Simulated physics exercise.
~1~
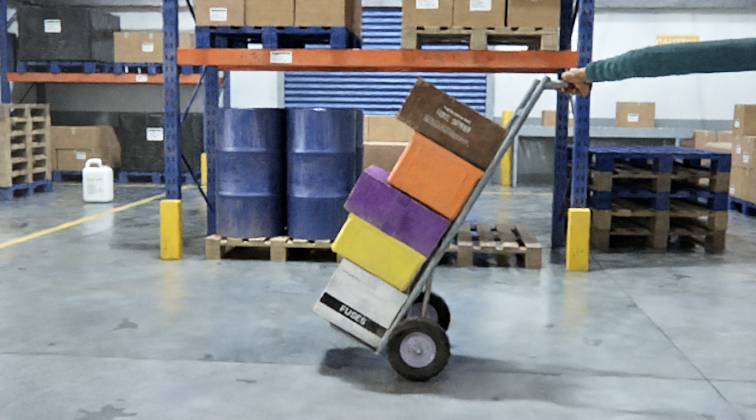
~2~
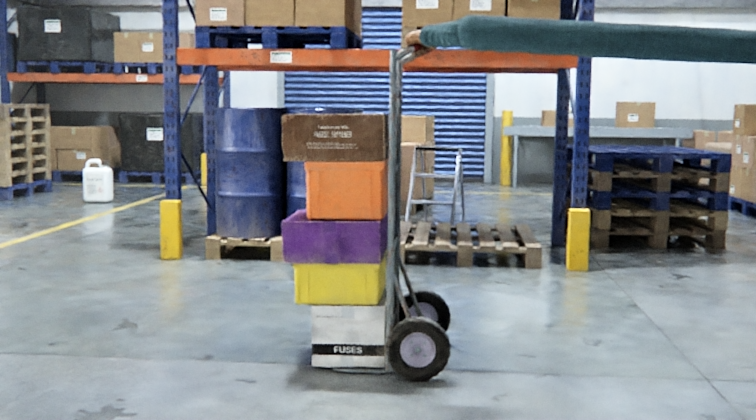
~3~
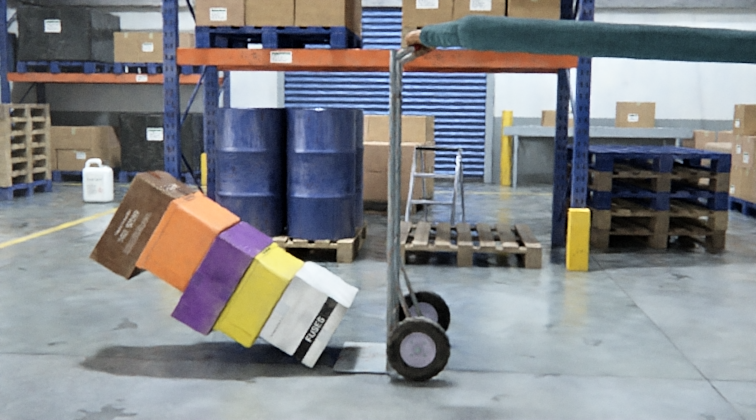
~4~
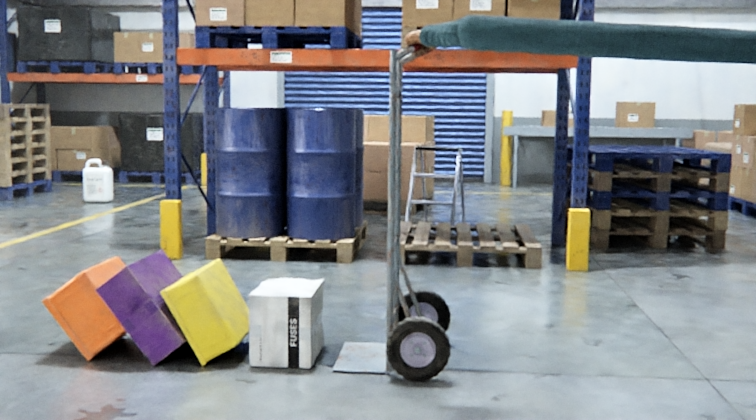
Hand truck swinging upright to the left in a warehouse, its stacked boxes toppling off leftward and tumbling across the floor.
